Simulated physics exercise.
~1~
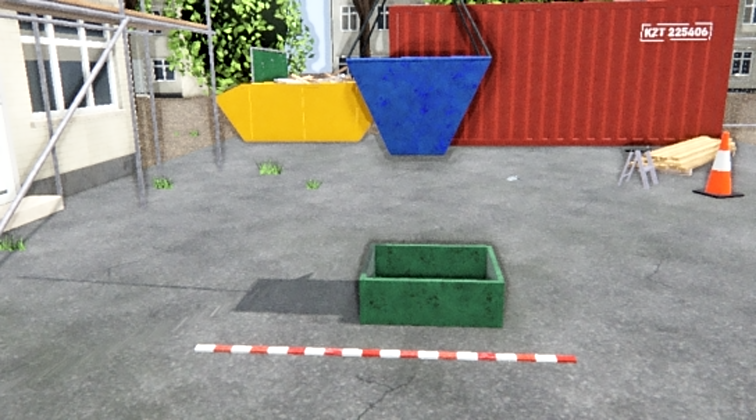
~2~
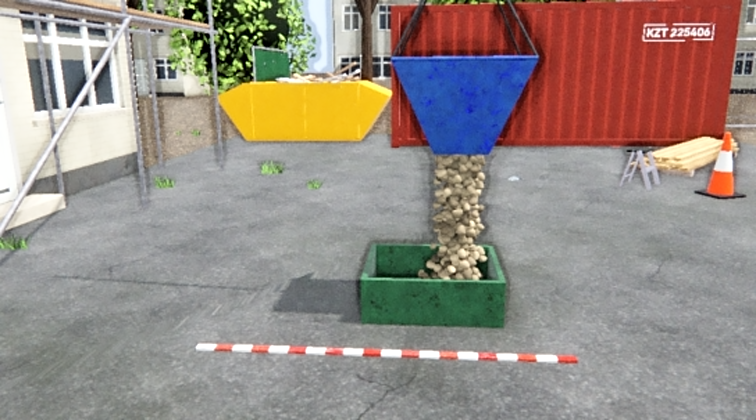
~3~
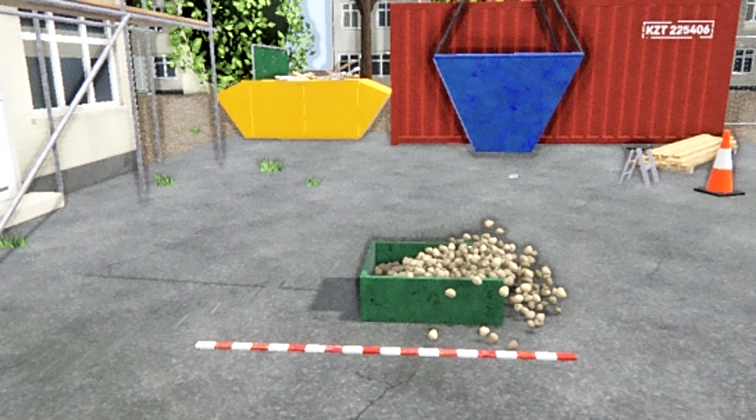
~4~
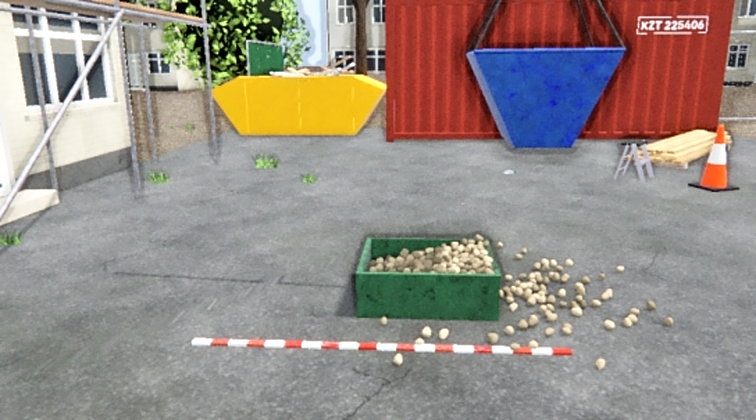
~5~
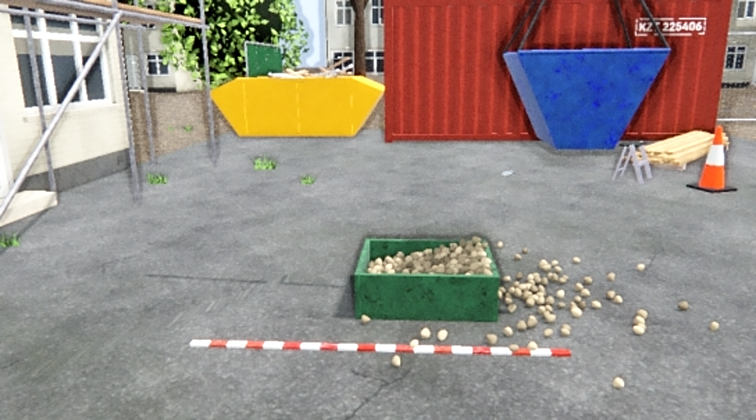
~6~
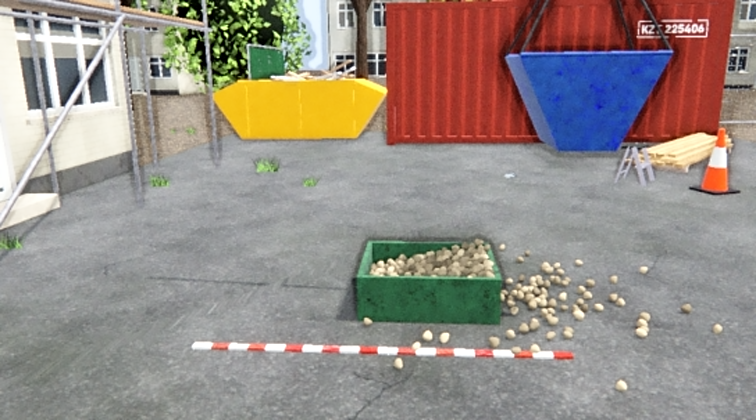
A blue hopper hanging from chains moved right across a paved yard and dropped a stream of round stones into a green bin, heaping it up until some spilled over the right side and scattered on the ground, while most stayed inside.
